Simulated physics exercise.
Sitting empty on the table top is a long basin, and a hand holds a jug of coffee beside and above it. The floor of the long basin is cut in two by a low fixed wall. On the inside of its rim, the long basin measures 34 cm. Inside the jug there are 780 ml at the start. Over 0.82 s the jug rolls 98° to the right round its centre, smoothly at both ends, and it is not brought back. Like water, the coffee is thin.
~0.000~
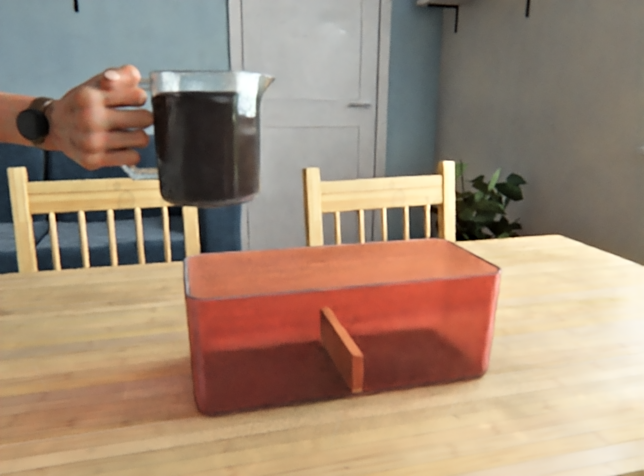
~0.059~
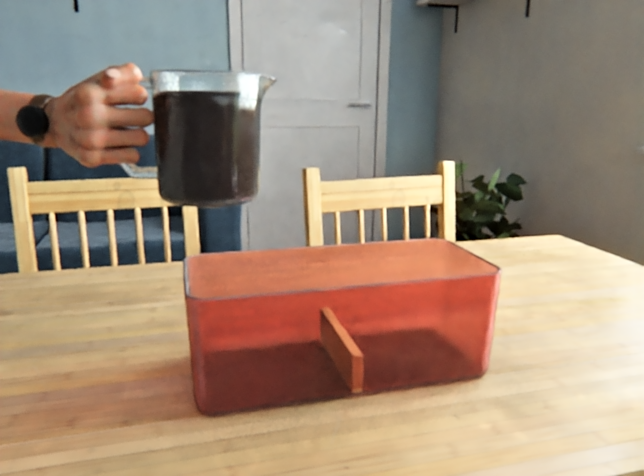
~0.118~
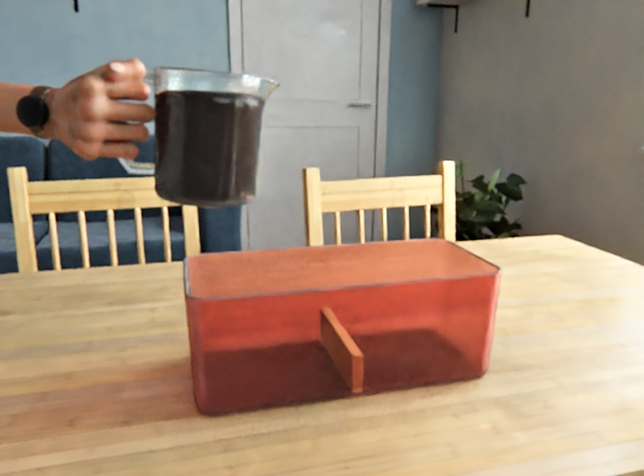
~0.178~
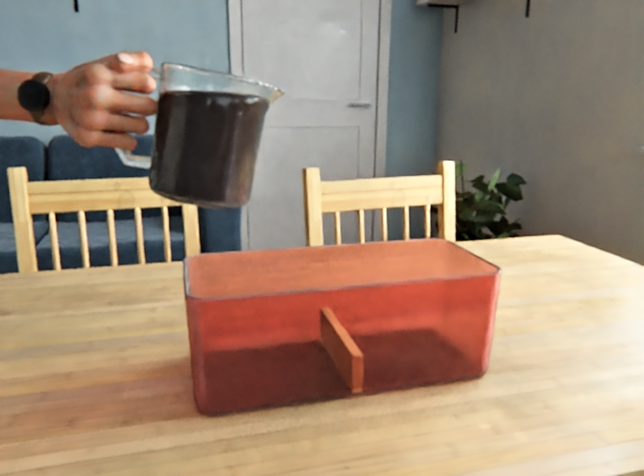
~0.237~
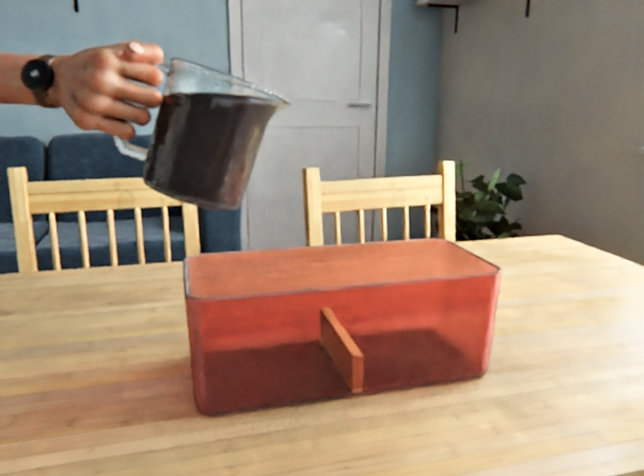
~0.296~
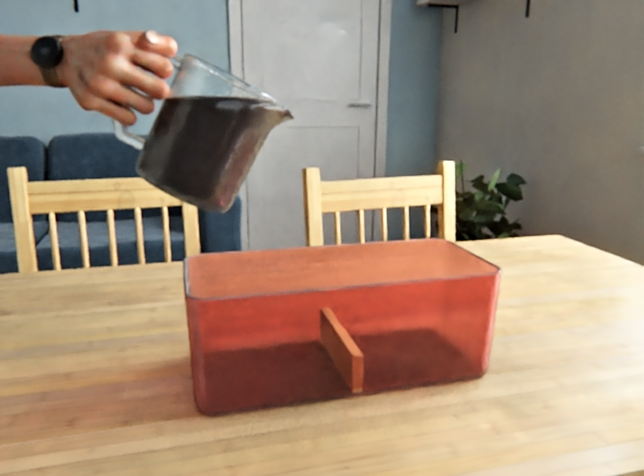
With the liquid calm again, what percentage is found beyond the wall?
Beyond the wall there is roughly 68 percent.
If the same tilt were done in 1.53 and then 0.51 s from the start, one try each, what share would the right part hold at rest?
It comes to 70 per cent, and then 65 per cent.
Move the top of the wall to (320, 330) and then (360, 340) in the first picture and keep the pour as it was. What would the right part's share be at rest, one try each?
90 in a hundred, followed by 25 in a hundred.
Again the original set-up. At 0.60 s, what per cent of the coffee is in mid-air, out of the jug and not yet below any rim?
At that moment, about 20 percent.
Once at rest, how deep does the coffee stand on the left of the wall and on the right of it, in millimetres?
On the left it stands about 10 mm, on the right about 24 mm.
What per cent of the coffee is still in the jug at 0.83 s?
About 24 % is still there.
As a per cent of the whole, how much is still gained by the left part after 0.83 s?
Around 20 in a hundred.
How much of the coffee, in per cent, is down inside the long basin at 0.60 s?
The basin holds roughly 12 in a hundred parts at that moment.
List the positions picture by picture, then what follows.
It leans 0°; its right rim is at (275, 77); the coffee meets the walls at (155, 94) and (257, 94); the long basin's rim runs from (185, 277) to (472, 255); the wall's top is at (339, 330), in the first frame.
It leans 1°; its right rim is at (276, 79); the coffee meets the walls at (155, 94) and (258, 95), in the second frame.
It leans 5°; its right rim is at (280, 83); the coffee meets the walls at (158, 92) and (261, 96), in the third frame.
It leans 11°; its right rim is at (285, 92); the coffee meets the walls at (162, 94) and (267, 98), in the fourth frame.
It leans 19°; its right rim is at (290, 103); the coffee meets the walls at (163, 104) and (277, 102), in the fifth frame.
It leans 28°; its right rim is at (294, 117); the coffee meets the walls at (160, 116) and (288, 110), in the sixth frame.
After 0.60 s the tilt is 82° and 68 per cent is still to pour, 1 is left of the wall and 10 right of it.
After 0.83 s the tilt is 98° and 25 per cent is still to pour, 11 is left of the wall and 45 right of it.
After 1.06 s the tilt is 98° and 7 per cent is still to pour, 21 is left of the wall and 68 right of it.
After 1.32 s the tilt is 98° and 1 per cent is still to pour, 29 is left of the wall and 68 right of it.
In the end 32 per cent lies left of the wall, 68 right of it and 1 outside.
